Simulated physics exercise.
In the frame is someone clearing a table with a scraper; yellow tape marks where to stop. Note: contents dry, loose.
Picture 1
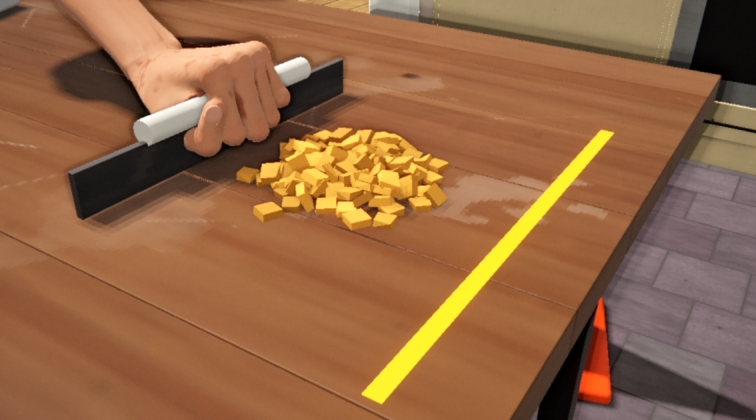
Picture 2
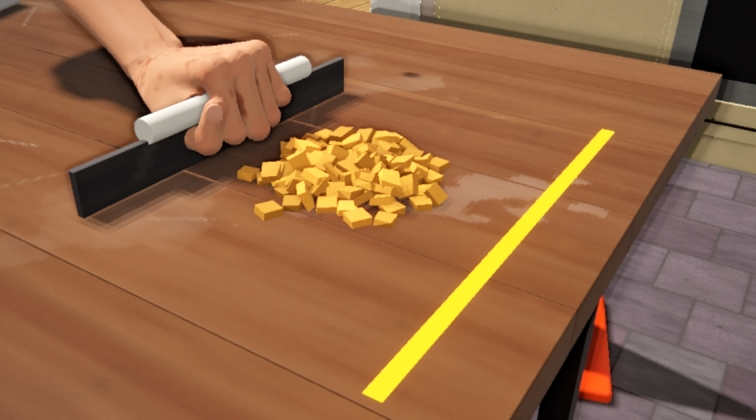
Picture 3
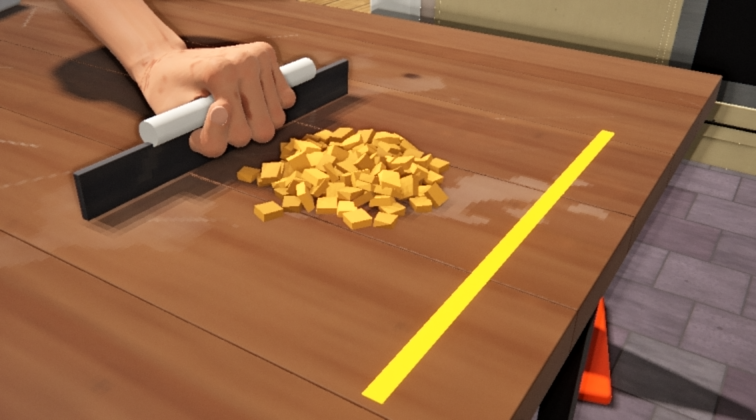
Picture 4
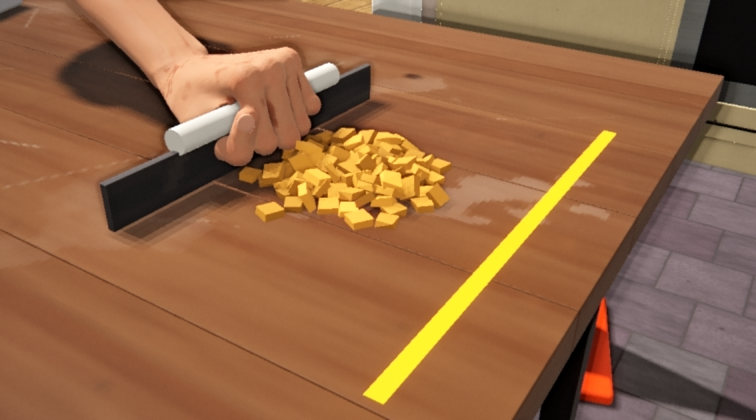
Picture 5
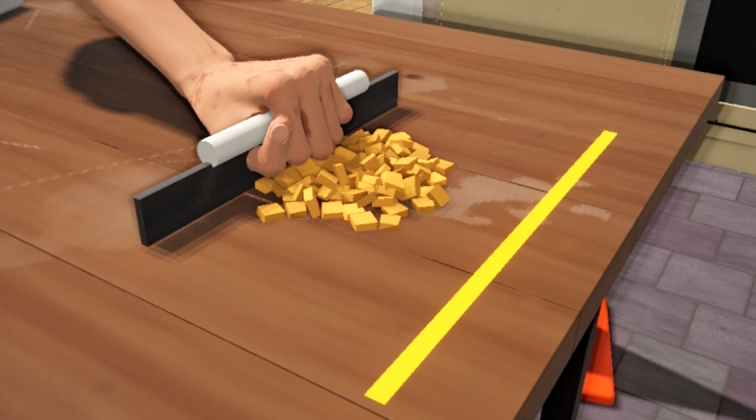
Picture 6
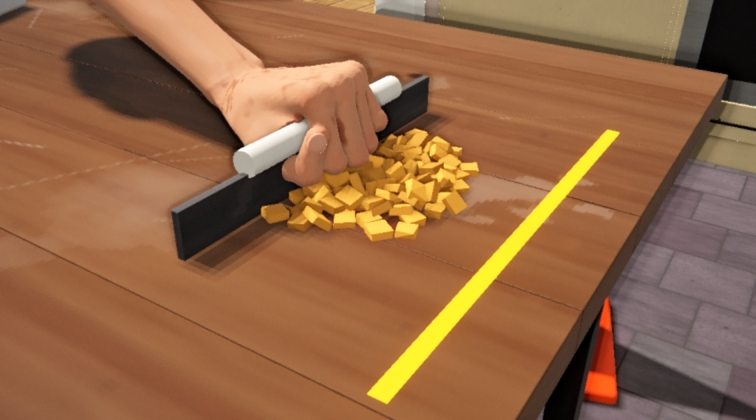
On a wooden tabletop, a hand held a black scraper still behind a heap of small yellow-orange pieces, then slid it to the right, pushing the heap a little way toward a strip of yellow tape.
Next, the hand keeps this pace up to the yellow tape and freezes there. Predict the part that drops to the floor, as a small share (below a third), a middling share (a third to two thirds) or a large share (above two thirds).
A middling share.
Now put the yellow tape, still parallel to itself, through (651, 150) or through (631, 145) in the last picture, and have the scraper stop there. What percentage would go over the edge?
Case one: Around 90 percent; case two: 70 percent.
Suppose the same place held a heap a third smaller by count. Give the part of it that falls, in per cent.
About 30 in a hundred.
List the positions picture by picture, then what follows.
Scraper at (101, 182), at rest; yellow tape at (601, 140), about a palm's width from the edge; edge at (610, 259); the heap at (353, 162), small crackers, in the first frame.
Scraper at (102, 181), at rest, in the second frame.
Scraper at (107, 183); the heap at (354, 162), in the third frame.
Scraper at (133, 193), in the fourth frame.
Scraper at (166, 206); the heap at (358, 163), about a quarter pushed along, in the fifth frame.
Scraper at (203, 219); yellow tape at (607, 139); edge at (616, 259); the heap at (386, 170), nearly all pushed along, in the sixth frame.
Soon, scraper still moving, near (431, 157); heap all on the table, its front near (548, 237).
A while on, scraper stopped at the yellow tape; heap about a quarter over the edge.
Towards the end, scraper stopped at the yellow tape; heap about half over the edge.
Finally, scraper stopped at the yellow tape; heap about half over the edge.
